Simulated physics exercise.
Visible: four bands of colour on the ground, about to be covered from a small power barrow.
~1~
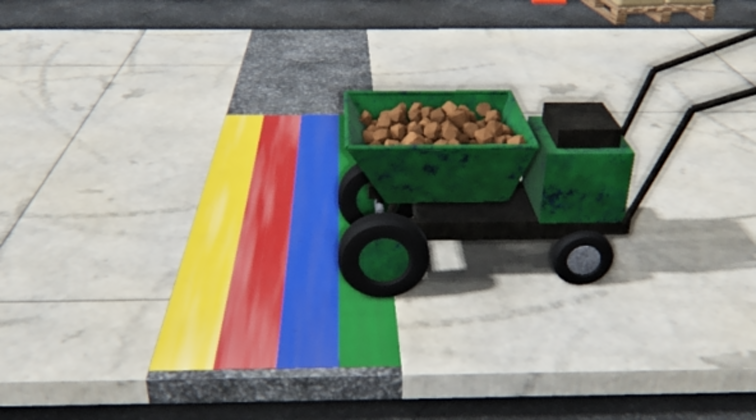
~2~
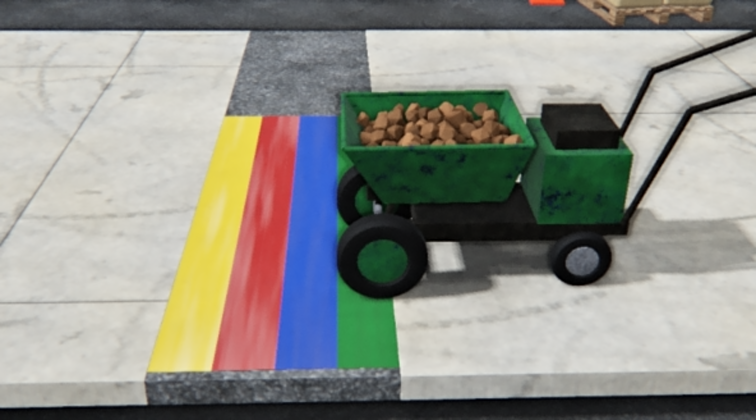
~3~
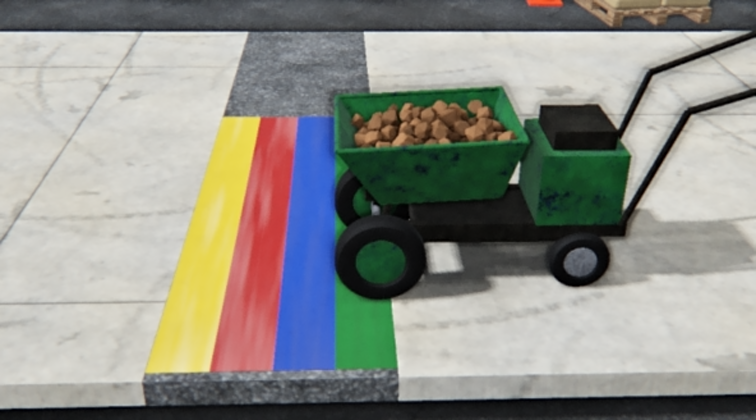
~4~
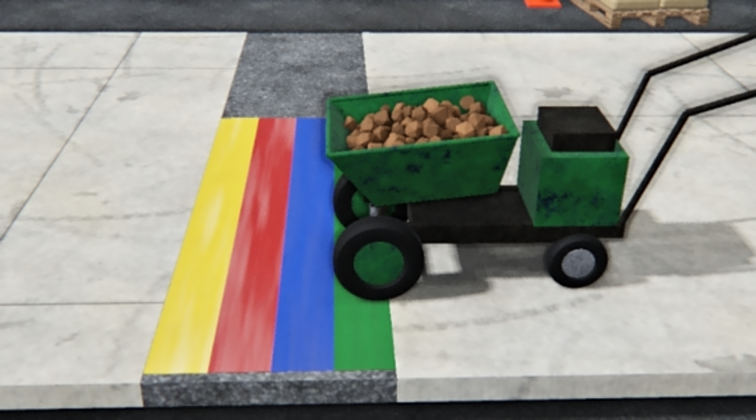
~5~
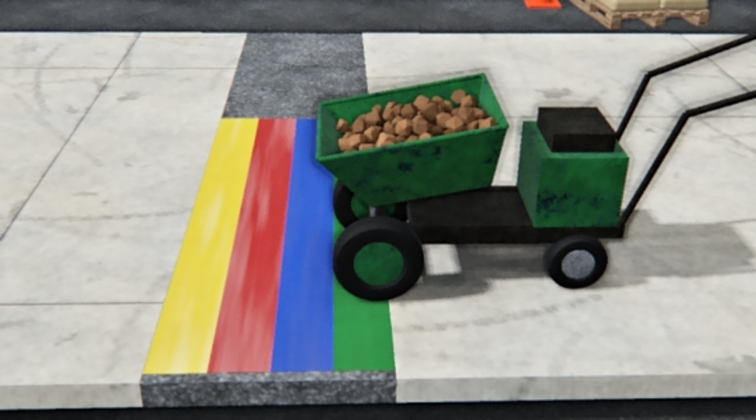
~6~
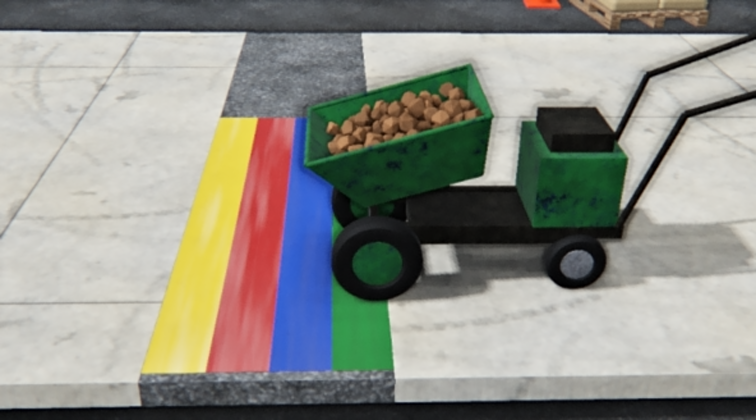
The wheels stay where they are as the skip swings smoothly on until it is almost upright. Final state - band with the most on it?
Yellow band.
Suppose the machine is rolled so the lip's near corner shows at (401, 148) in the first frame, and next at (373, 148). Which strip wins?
The strip in red, then the strip in red.
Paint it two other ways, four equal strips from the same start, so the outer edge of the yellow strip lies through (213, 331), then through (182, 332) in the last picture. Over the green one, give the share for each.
0 per cent, then 0 per cent, roughly.
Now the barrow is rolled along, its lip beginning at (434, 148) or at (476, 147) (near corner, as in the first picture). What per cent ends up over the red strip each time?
About 20 percent at the first place and about 20 percent at the second.
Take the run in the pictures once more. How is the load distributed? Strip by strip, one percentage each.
The green strip gets close to 0, the blue strip close to 0, the red strip close to 20 and the yellow strip close to 35.
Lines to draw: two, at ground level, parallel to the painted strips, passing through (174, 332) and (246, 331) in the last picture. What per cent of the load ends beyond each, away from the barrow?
The first comes to 20 %, the second to 70 %.
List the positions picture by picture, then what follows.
In the first frame, lip of the skip at (348, 148), level; top of the load at (444, 132), clay clods; green strip at (368, 322); blue strip at (310, 323); red strip at (251, 323); yellow strip at (192, 324).
In the second frame, lip of the skip at (345, 150), level; top of the load at (441, 133).
In the third frame, lip of the skip at (338, 152), tipped barely; top of the load at (435, 132).
In the fourth frame, lip of the skip at (329, 156), tipped a little; top of the load at (427, 130).
In the fifth frame, lip of the skip at (319, 160), tipped a little; top of the load at (447, 120).
In the sixth frame, lip of the skip at (307, 166), tipped clearly; top of the load at (435, 114); green strip at (361, 325); blue strip at (303, 326); red strip at (244, 326); yellow strip at (185, 327).
Soon after the last picture, skip tipped steeply; all in the skip.
A little later, skip tipped right over; most in the skip; a stray few over the red strip; a small part over the yellow strip; a stray few falling.
Later still, skip tipped right over; about a third in the skip; about a quarter over the red strip; about a third over the yellow strip; a small part off the paint.
At rest, skip tipped right over; about a quarter in the skip; none over the green strip; none over the blue strip; about a quarter over the red strip; about a third over the yellow strip; a small part off the paint.
